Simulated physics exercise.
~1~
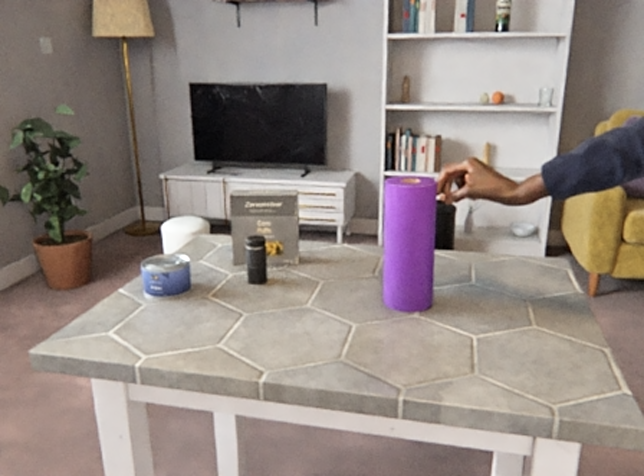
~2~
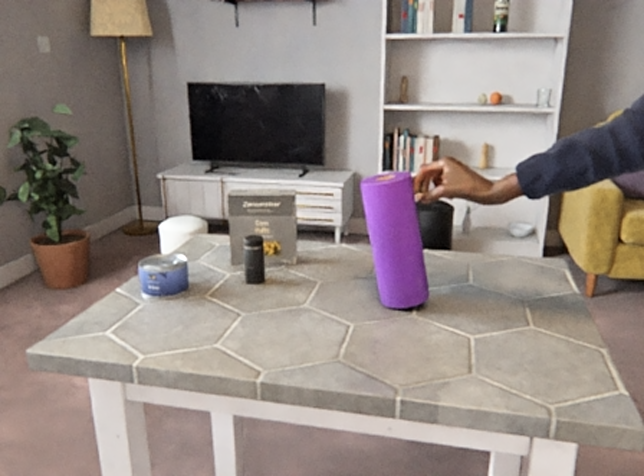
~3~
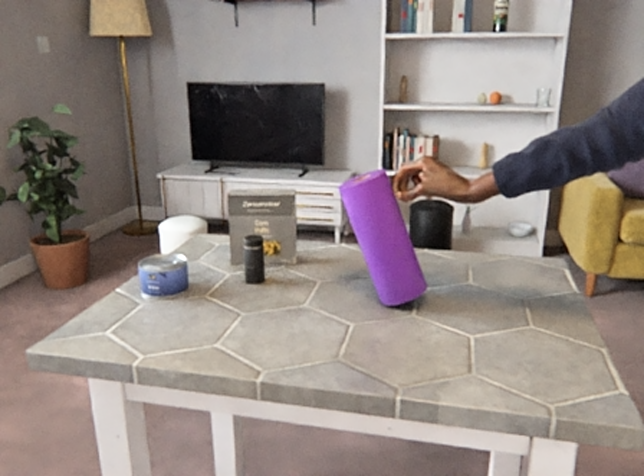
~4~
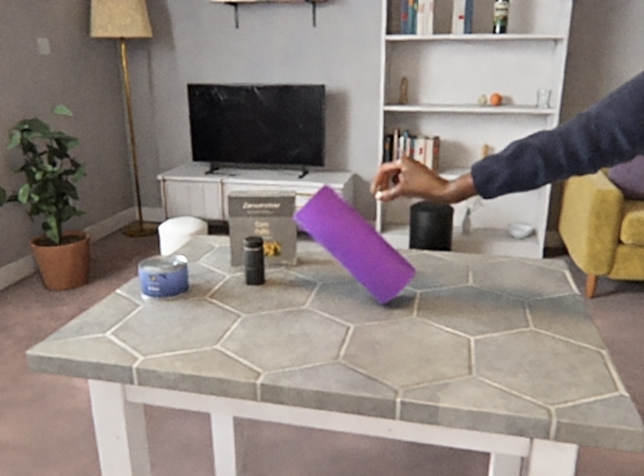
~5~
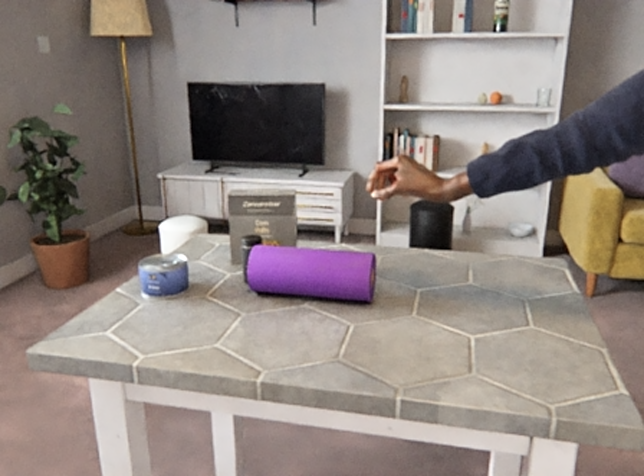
A tall purple roll stands upright on a grey hexagon-tiled table in a living room, seen from the front and slightly above by a gently swaying camera. To its left sit a blue tub, a small black shaker and a grey packet, with a television, white shelves, a lamp and a plant behind. A hand in a dark sleeve reaches in from the right and pushes the roll's upper part leftward. The roll leans further and further, then topples away from the fingers. It ends lying on its side near the shaker, the hand still hovering above.
